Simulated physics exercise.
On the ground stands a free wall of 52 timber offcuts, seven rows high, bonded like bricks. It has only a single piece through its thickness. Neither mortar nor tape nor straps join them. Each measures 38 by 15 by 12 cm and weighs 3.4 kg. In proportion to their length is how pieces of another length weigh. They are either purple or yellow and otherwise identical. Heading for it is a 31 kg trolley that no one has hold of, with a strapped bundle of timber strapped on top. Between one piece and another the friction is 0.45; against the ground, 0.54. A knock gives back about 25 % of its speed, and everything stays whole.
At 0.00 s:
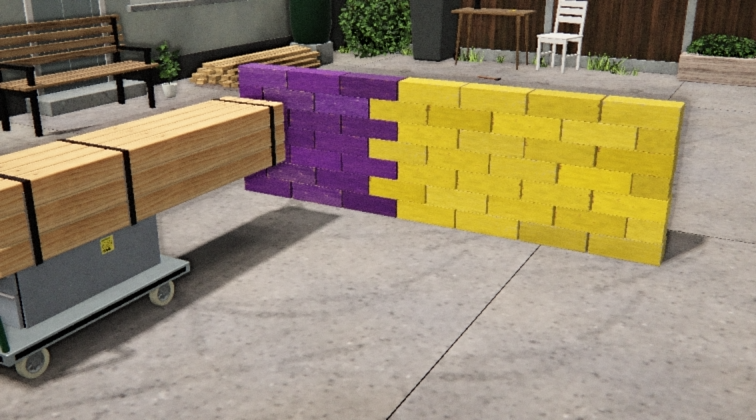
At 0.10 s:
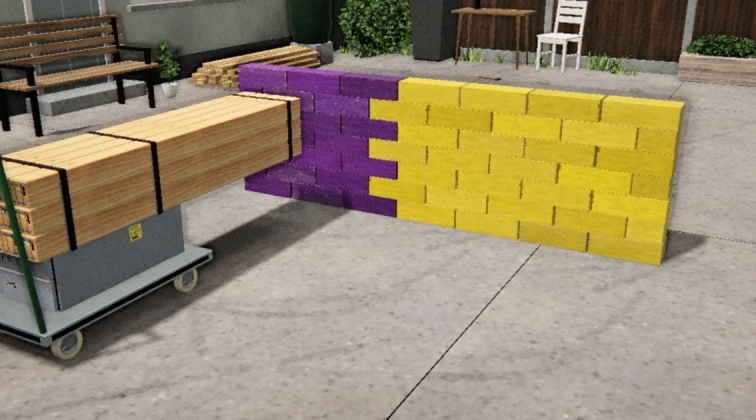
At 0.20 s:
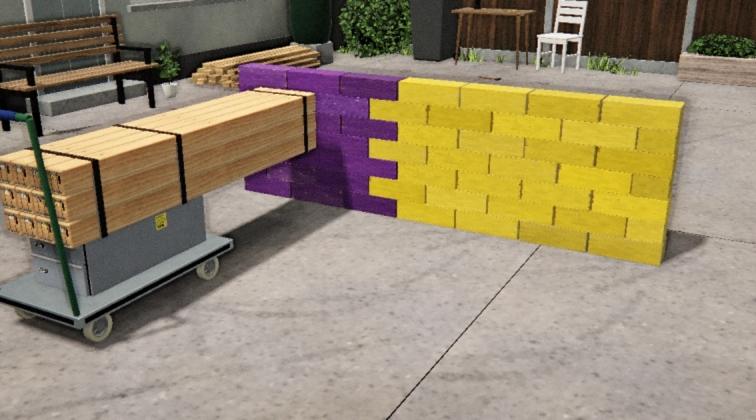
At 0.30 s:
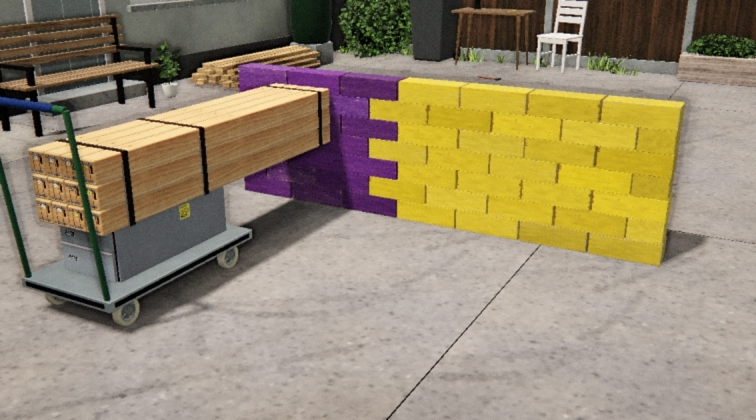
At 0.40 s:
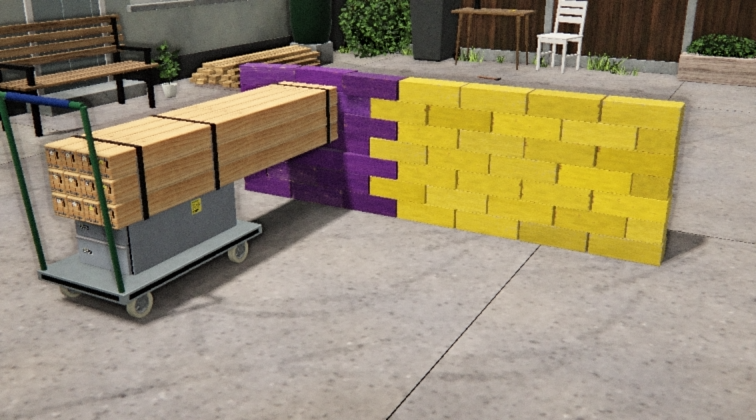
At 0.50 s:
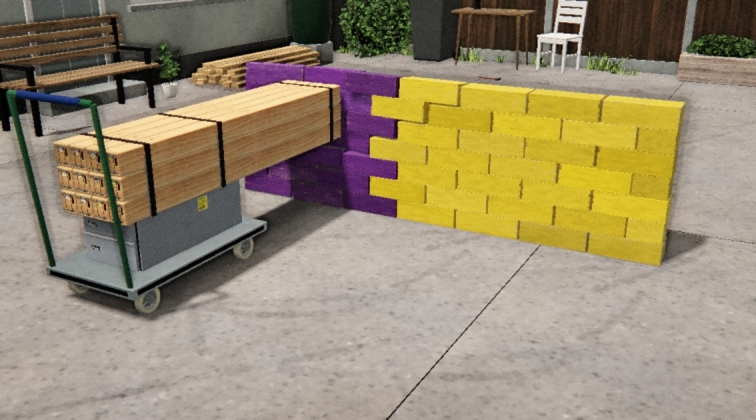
A low wall of stacked blocks, purple on the left and yellow on the right, stands on a paved yard seen from slightly above, with a bench, lumber and a white chair behind. At left, a flat trolley with a green-framed, blue-topped handle carries strapped timber on a grey box. It rolls rightward and away, and the timber's end pushes into the purple part, shifting several blocks slightly.
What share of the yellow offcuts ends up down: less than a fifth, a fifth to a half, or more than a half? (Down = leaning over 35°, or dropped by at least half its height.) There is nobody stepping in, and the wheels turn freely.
My prediction: The part down will be smaller than a fifth.
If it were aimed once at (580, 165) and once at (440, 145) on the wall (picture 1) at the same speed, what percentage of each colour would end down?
First try then second: Yellow 50 and 60, purple 0 and 40 per cent.
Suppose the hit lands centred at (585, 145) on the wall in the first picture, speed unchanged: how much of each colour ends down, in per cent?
Result - yellow: 50 %; purple: 0 %.
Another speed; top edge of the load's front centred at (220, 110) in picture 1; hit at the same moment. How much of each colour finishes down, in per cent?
Down at the end: Yellow 10 per cent, purple 60 per cent.
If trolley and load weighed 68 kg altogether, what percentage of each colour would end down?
Result: Yellow 10, purple 70 %.
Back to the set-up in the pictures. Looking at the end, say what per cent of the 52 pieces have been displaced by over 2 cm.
Shifted share: 35 %.
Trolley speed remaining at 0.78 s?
Speed: Near 0.3 m/s.
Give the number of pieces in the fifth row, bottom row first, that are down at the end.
The answer for that row is 3.
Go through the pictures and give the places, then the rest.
In the first picture (each place is the centre of the face we see best), load (279, 122) 52 cm short of the wall; top yellow offcut (492, 101); top purple offcut (313, 83); all as stacked.
In the second picture, load (295, 117) 35 cm short of the wall; top yellow offcut (493, 101).
In the third picture, load (311, 112) 18 cm short of the wall; top yellow offcut (493, 101).
In the fourth picture, load (325, 107) 22 mm short of the wall; top yellow offcut (493, 101).
In the fifth picture, load (333, 104) 6 cm into the wall's line; top yellow offcut (493, 101); top purple offcut (320, 80) moved 9 cm; 11 have shifted.
In the sixth picture, load (336, 103) 11 cm into the wall's line; top yellow offcut (493, 101); top purple offcut (328, 79) tilted 6°; 19 have shifted.
By 0.78 s, load 20 cm past the wall's line, still rolling; none of the 31 yellow offcuts down (2 of 52 in all colours); top yellow offcut unmoved; top purple offcut tilted 27°, 10 cm lower.
By 1.08 s, load 28 cm past the wall's line, still rolling; 2 of the 31 yellow offcuts down (17 of 52 in all colours); top yellow offcut unmoved; top purple offcut on its side.
When it is over (2.1 s), load 40 cm past the wall's line, stopped; 2 of the 31 yellow offcuts down (17 of 52 in all colours); top yellow offcut unmoved; top purple offcut on its side. That is 6 per cent. In pixels of the last frame, middles, top yellow offcut near (497, 99), top purple offcut near (413, 156).
